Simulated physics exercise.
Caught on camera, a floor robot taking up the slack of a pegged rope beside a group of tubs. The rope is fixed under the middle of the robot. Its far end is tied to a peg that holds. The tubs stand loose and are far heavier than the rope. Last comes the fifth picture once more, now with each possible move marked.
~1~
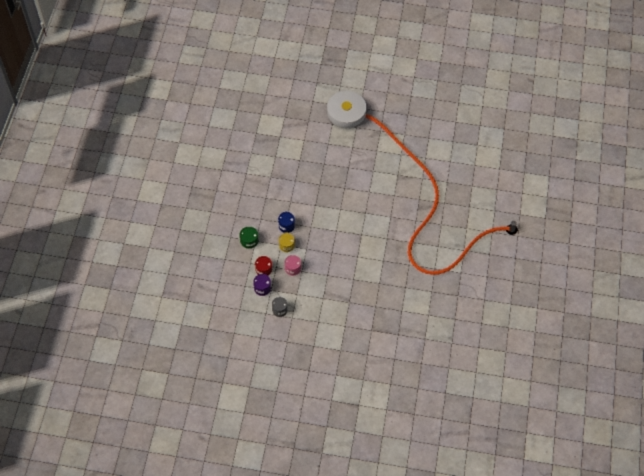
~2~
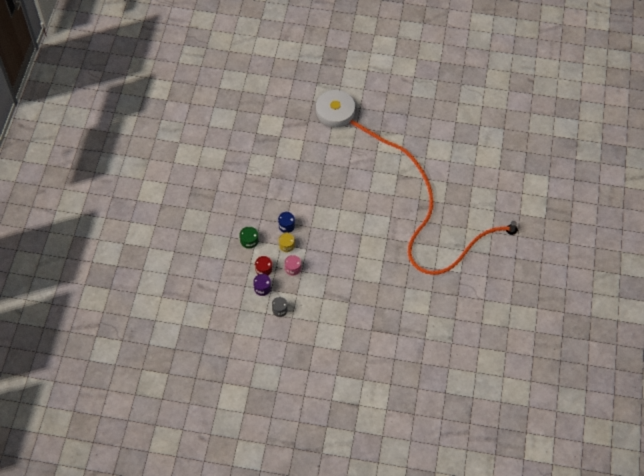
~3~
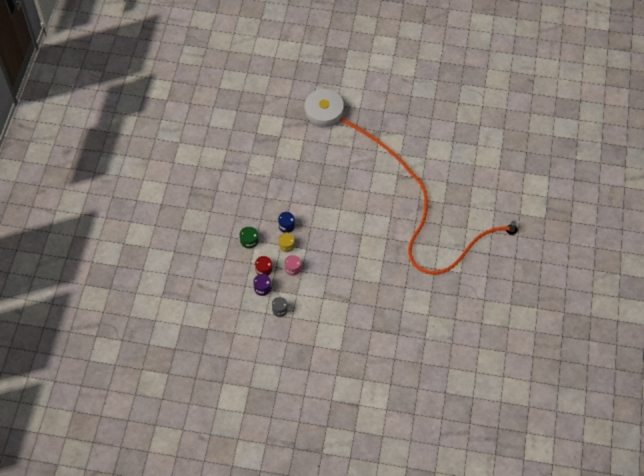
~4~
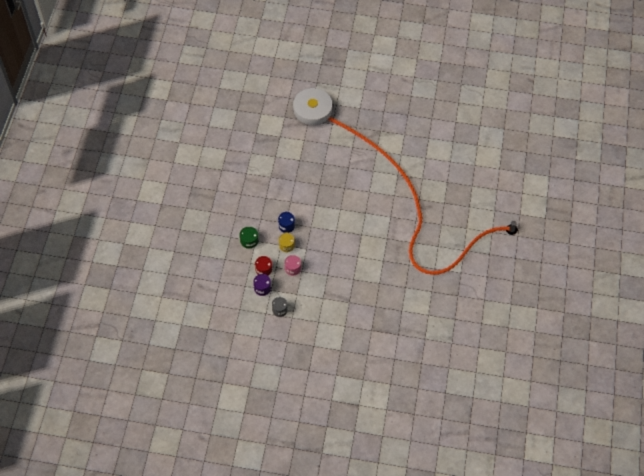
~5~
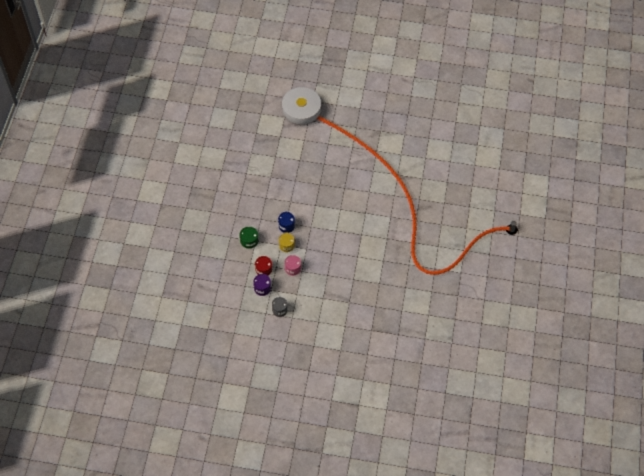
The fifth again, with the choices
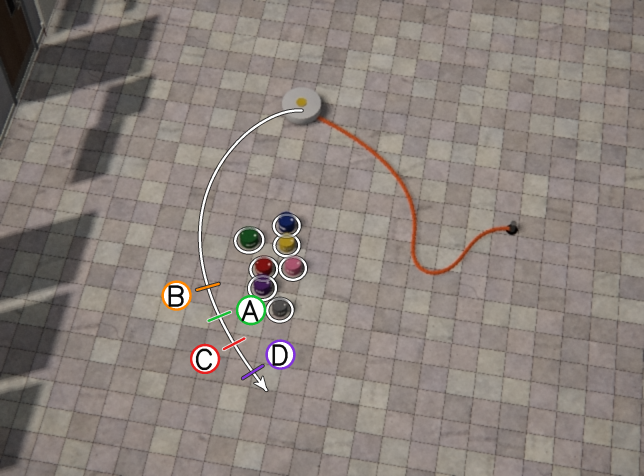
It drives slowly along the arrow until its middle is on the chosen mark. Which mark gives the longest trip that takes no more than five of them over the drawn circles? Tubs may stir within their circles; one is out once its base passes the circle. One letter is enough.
Up to mark C.
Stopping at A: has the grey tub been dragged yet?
No.
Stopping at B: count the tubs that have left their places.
The count is none.
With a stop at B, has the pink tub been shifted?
No.
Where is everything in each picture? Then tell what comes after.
In the first frame, peg (513, 227); red tub (264, 266); purple tub (262, 285).
In the second frame, robot (335, 109); pink tub (293, 265).
In the third frame, robot (324, 108); yellow tub (287, 243).
In the fourth frame, robot (313, 107); blue tub (287, 222).
In the fifth frame, robot (302, 106); red tub (264, 266); purple tub (262, 285); pink tub (293, 265).
On the copy, A at (219, 316); B at (208, 287); C at (234, 344); D at (253, 372); the route from (302, 111) via (200, 227) to (266, 390).
On C. First, robot (219, 161).
Then, robot (201, 256).
Finally, robot (234, 341); green tub (273, 254); yellow tub (290, 251); blue tub (301, 240); three over the rings.
By contrast, A is within the limit but short; B is within the limit but short; D has six over the rings.
